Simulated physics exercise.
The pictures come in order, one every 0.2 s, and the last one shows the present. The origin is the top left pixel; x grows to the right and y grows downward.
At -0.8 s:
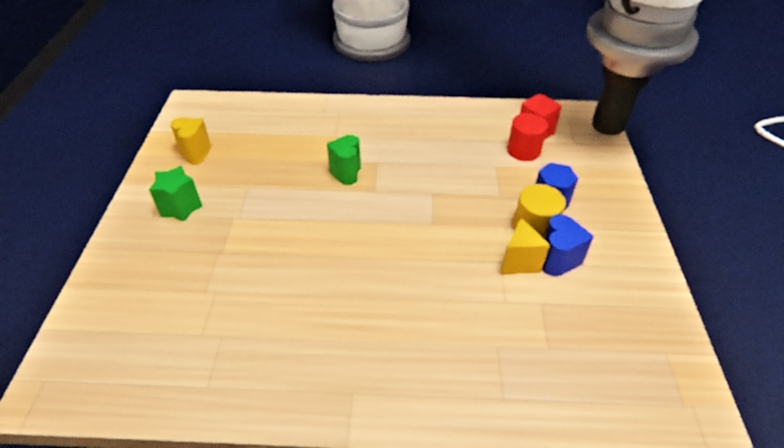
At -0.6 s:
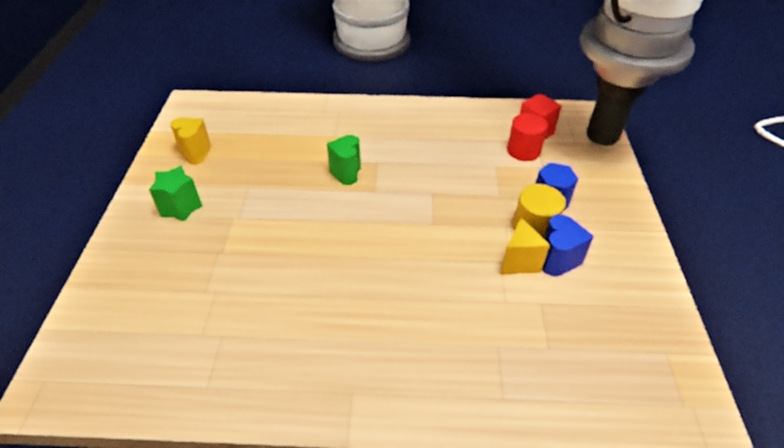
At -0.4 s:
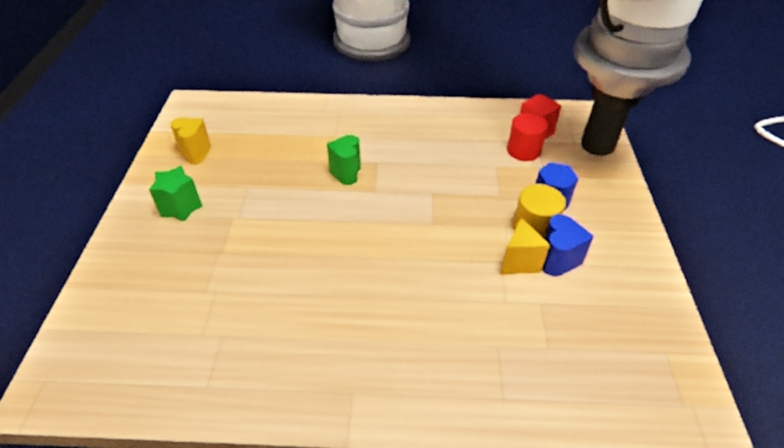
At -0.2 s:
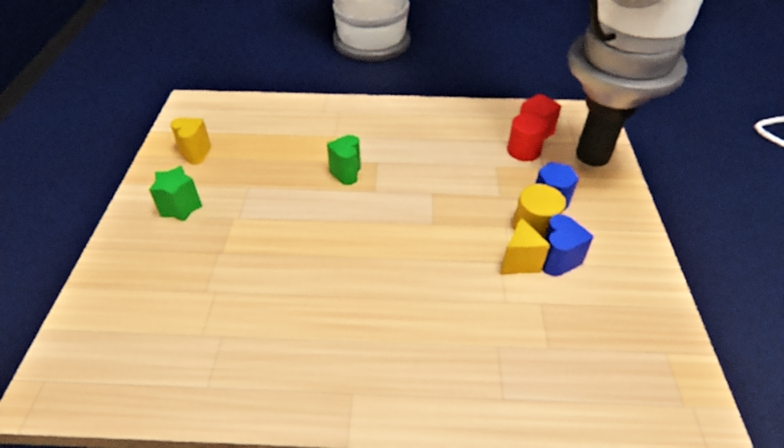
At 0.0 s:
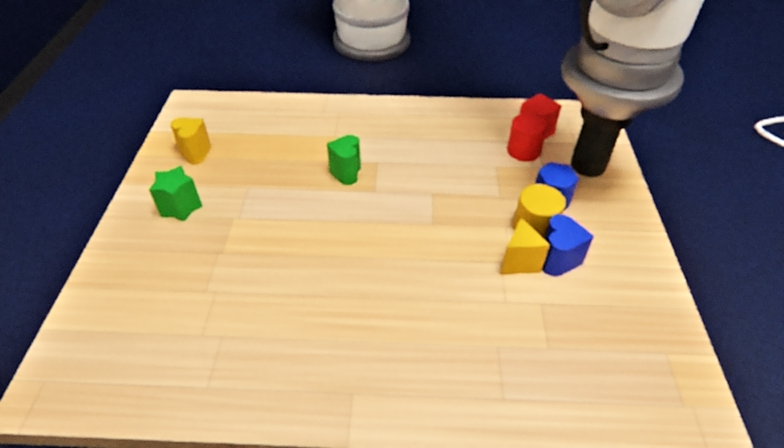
A robotic arm's black rod slid slowly down and slightly left along the right side of a wooden board, nearing the blue six-sided block, while the red, yellow, green and blue blocks all stayed still.
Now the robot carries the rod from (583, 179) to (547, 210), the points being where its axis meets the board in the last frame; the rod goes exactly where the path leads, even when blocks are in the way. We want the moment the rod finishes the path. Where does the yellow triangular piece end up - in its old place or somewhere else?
It ends up somewhere else.
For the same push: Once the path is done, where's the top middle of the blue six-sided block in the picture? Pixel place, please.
My prediction: (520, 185).
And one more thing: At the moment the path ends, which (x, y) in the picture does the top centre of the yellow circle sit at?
It comes to (513, 213).
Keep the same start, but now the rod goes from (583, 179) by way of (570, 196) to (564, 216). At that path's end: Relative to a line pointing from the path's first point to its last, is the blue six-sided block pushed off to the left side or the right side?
Facing the way the path runs, start to end, you'll find the blue six-sided block has shifted right.
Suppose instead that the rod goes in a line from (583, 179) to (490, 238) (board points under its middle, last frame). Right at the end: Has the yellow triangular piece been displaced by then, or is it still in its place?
From what I can tell, it won't keep its place.
On the path given first. Halfway along, rod (570, 182); yellow circle (534, 204); blue six-sided block (545, 178), turned 20° clockwise.
At the end, rod (551, 198); yellow triangular piece (525, 244), turned 35° anticlockwise; yellow circle (513, 213); blue six-sided block (520, 185), turned 60° clockwise; blue heart block still.
